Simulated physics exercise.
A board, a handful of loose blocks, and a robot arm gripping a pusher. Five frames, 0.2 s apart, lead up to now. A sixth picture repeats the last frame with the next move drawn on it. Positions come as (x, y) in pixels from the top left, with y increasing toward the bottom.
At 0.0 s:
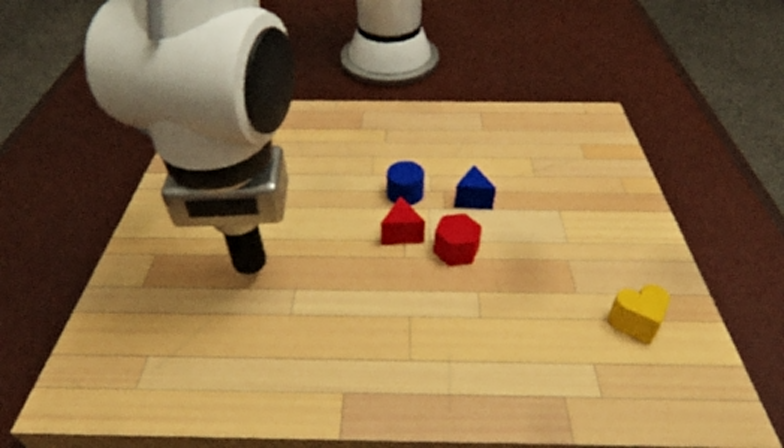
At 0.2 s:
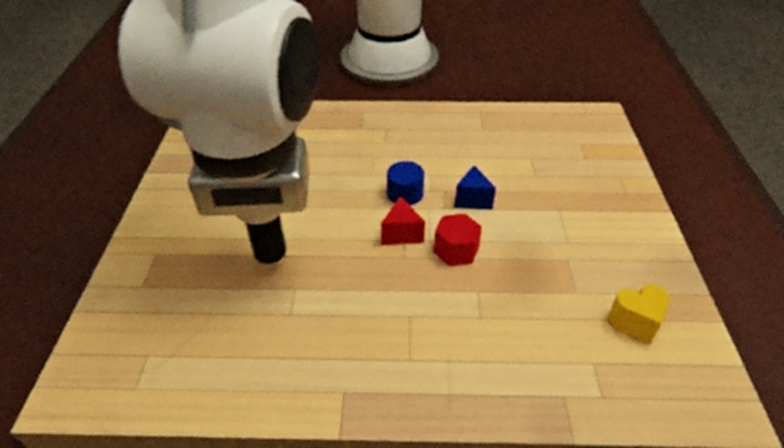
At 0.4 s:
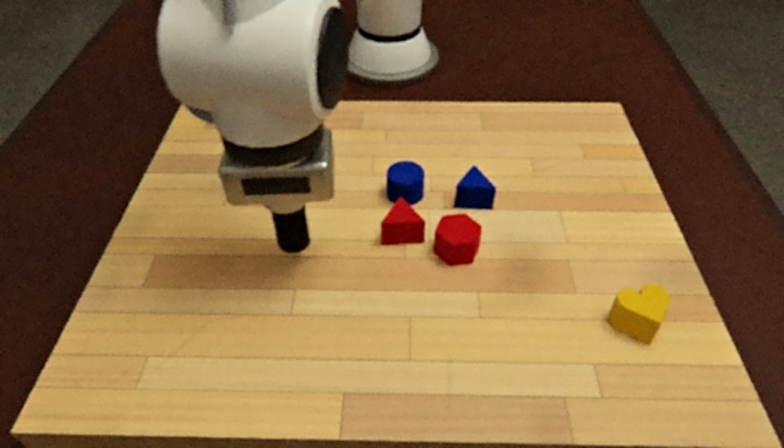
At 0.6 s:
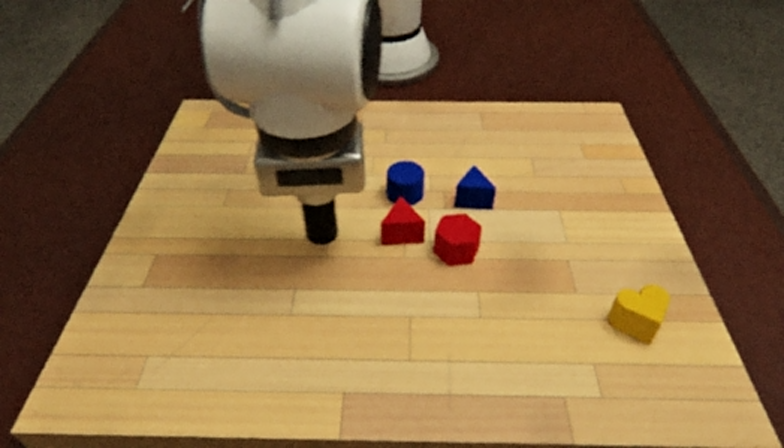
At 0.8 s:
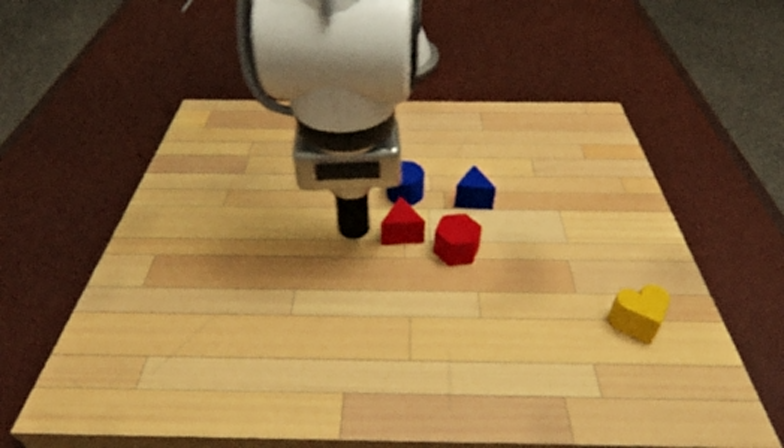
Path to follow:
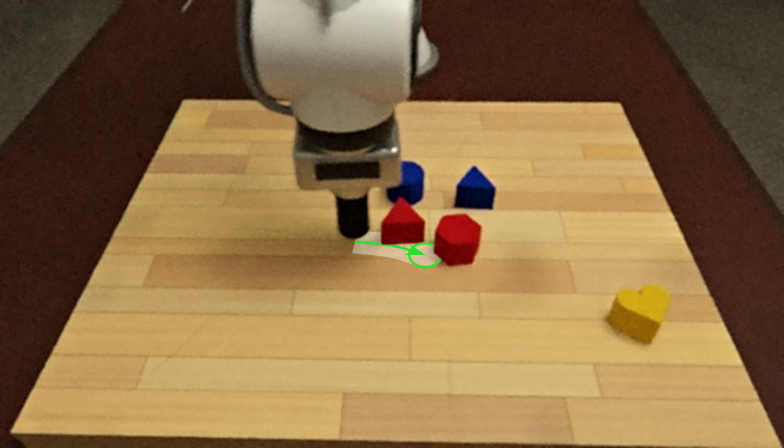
Robot arm with a black pusher gliding steadily right across a wooden table, nearing the red triangular block among motionless blocks.
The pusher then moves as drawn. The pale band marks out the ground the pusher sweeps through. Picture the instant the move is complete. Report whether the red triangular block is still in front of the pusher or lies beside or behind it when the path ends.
Beside or behind.
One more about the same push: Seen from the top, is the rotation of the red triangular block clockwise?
No, I don't think so.
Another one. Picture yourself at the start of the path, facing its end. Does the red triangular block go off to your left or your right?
Left.
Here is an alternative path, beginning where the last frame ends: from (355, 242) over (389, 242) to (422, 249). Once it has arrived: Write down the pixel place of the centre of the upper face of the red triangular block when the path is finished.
The centre of its top face lies at (442, 208).
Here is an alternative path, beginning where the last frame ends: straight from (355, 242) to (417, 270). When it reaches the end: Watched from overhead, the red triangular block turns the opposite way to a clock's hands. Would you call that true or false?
The claim holds.
The drawn path runs from (355, 242) via (391, 246), ending at (425, 255).
What follows on the original path. Halfway along, pusher at (392, 232); red triangular block at (418, 213), turned 45° anticlockwise.
At the end, pusher at (426, 242); red triangular block at (437, 209), turned 65° anticlockwise; blue round block not moved; red hexagon at (466, 227).
